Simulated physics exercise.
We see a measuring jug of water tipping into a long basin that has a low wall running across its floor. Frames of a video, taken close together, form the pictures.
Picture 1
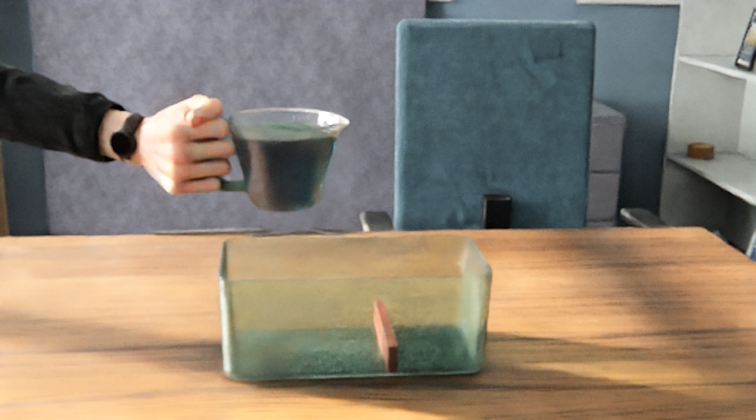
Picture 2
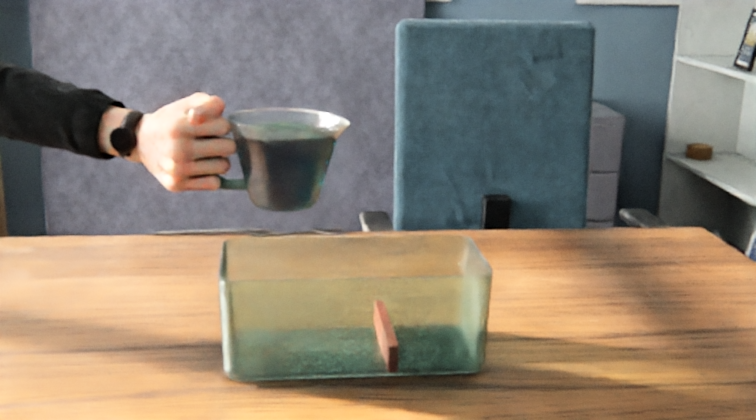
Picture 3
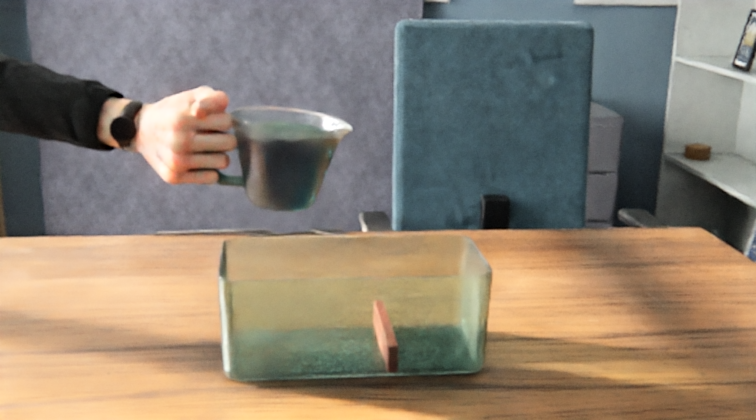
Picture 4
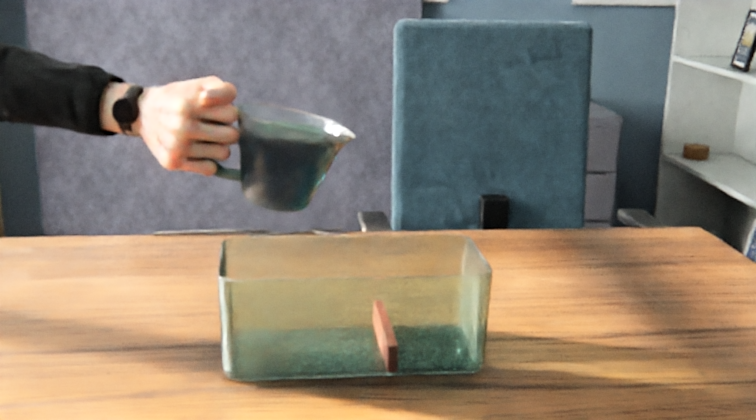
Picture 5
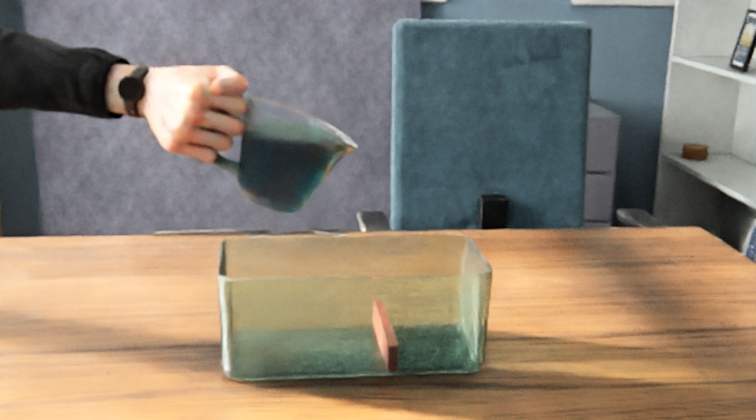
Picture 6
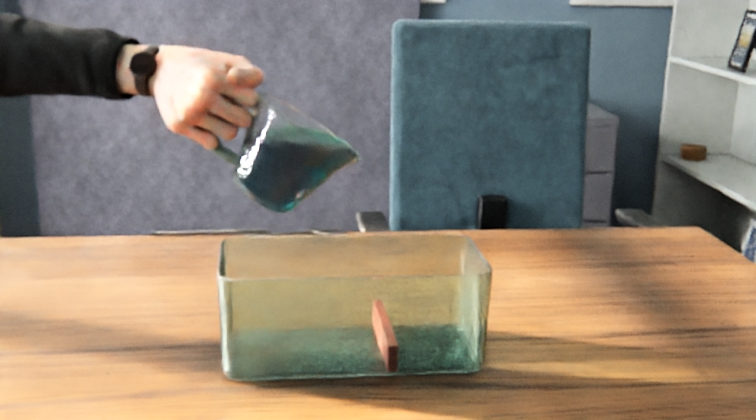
At first, a hand wearing a dark watch holds a clear jug of dark liquid nearly upright above a long glass basin with a low reddish wall inside. The hand then tilts the jug to the right, slowly and then more steeply, and its spout dips lower while the basin stays still.
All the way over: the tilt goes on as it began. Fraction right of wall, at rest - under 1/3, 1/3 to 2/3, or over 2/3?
Middle range.
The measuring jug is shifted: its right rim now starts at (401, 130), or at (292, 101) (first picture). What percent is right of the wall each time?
It comes to 75 % the first time and 10 % the second.
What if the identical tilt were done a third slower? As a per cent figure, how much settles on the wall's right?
Share on the right: Some 60 percent.
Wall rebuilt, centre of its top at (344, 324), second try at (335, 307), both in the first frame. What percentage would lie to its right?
Around 90 per cent for the first, around 95 per cent for the second.
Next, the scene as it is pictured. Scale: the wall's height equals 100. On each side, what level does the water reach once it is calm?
On the left it's around 30 per cent; on the right, 50 per cent.
A moment on, the measuring jug is tipped on its side and 36 per cent is still to pour, 10 is left of the wall and 29 right of it.
Next, the measuring jug is tipped on its side and 5 per cent is still to pour, 39 is left of the wall and 46 right of it.
Then the measuring jug is tipped on its side and 0 per cent is still to pour, 49 is left of the wall and 47 right of it.
Later the measuring jug is tipped on its side and 0 per cent is still to pour, 51 is left of the wall and 47 right of it.
Finally, 51 per cent lies left of the wall, 47 right of it and 3 outside.
